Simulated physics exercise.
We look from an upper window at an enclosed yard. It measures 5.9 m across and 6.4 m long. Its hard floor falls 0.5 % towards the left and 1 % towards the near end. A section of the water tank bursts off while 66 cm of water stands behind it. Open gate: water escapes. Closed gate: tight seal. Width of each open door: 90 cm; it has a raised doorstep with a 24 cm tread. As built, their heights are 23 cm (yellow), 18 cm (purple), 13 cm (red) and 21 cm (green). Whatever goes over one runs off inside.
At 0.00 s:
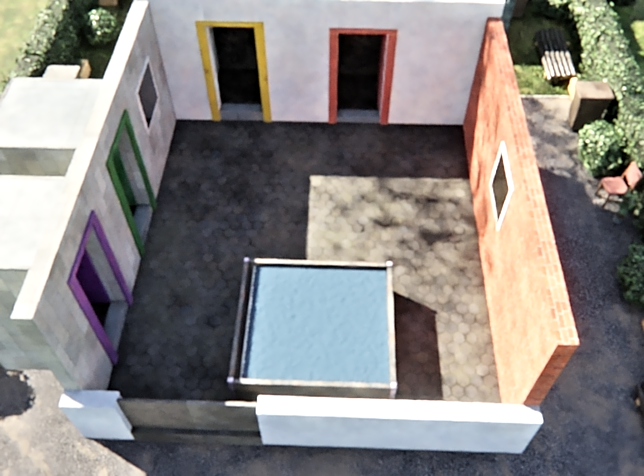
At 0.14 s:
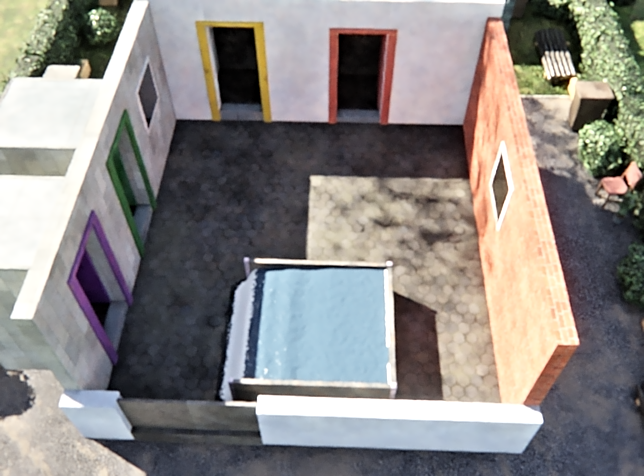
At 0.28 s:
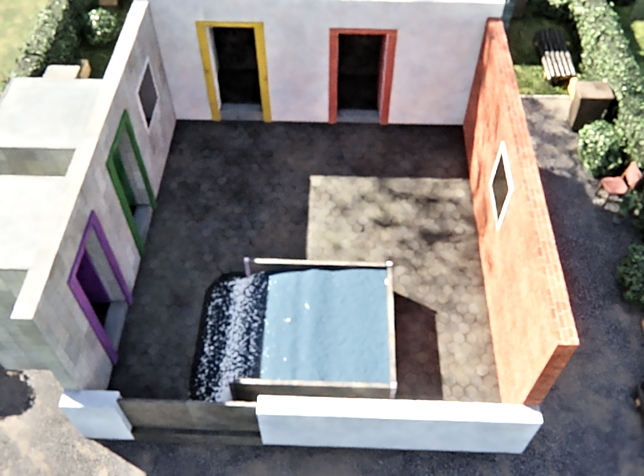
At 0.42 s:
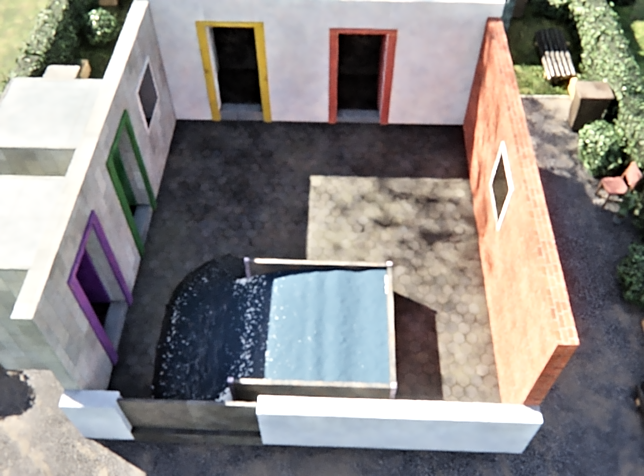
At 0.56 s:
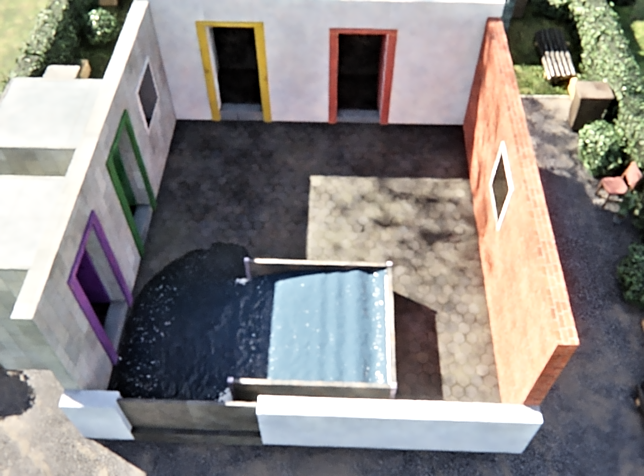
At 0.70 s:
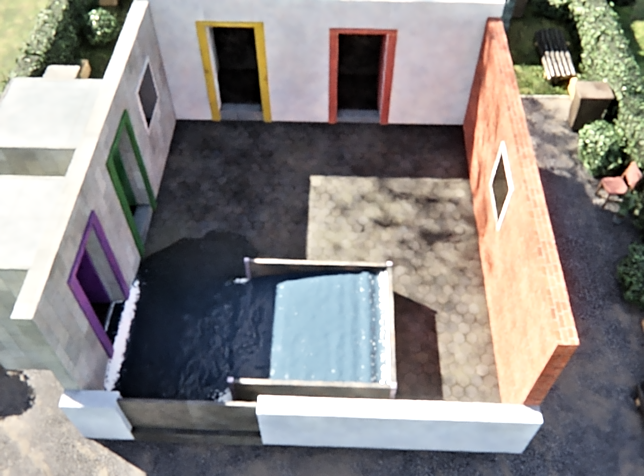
Water pours from the tank's open left side and spreads across the yard's left wall base.
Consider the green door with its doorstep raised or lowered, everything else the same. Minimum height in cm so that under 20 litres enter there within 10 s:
12.5 cm.
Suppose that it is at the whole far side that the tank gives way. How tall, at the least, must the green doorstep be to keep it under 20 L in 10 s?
Roughly 6.5 cm.
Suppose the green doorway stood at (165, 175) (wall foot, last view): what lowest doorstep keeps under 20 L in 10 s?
You'd want it roughly 7.5 cm high.
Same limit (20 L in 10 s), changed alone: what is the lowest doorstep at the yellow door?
At the yellow door you'd want roughly 14.5 cm.
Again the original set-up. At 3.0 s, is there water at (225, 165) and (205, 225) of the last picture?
First soaked, then soaked.
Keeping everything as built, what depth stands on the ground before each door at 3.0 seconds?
In cm - yellow: 9, purple: 31, red: 0, green: 17.
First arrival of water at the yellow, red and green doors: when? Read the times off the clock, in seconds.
Arrival: Yellow 2.8 s, red 4.0 s, green 1.0 s.
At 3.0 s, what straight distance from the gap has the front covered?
5.4 metres.
After 1.4 s water covers 20 % of the floor, deepest (50 cm) near (104, 404); 15 cm at the green door, 0 litres in over its 21 cm doorstep.
After 3.0 s water covers 40 % of the floor, deepest (32 cm) near (124, 329); 17 cm at the green door, 0 litres in over its 21 cm doorstep.
After 10.0 s water covers 100 % of the floor, deepest (19 cm) near (397, 425); 10 cm at the green door, 0 litres in over its 21 cm doorstep.
At the green door as built, the water arrived by 1.0 s and peaked near 19 cm at 2.0 s.
Run again over the same 10 s with other heights there, 27 litres in over 11.5 cm, 7 litres over 15.5 cm. The limit of 20 litres is kept from about 12.5 cm up.
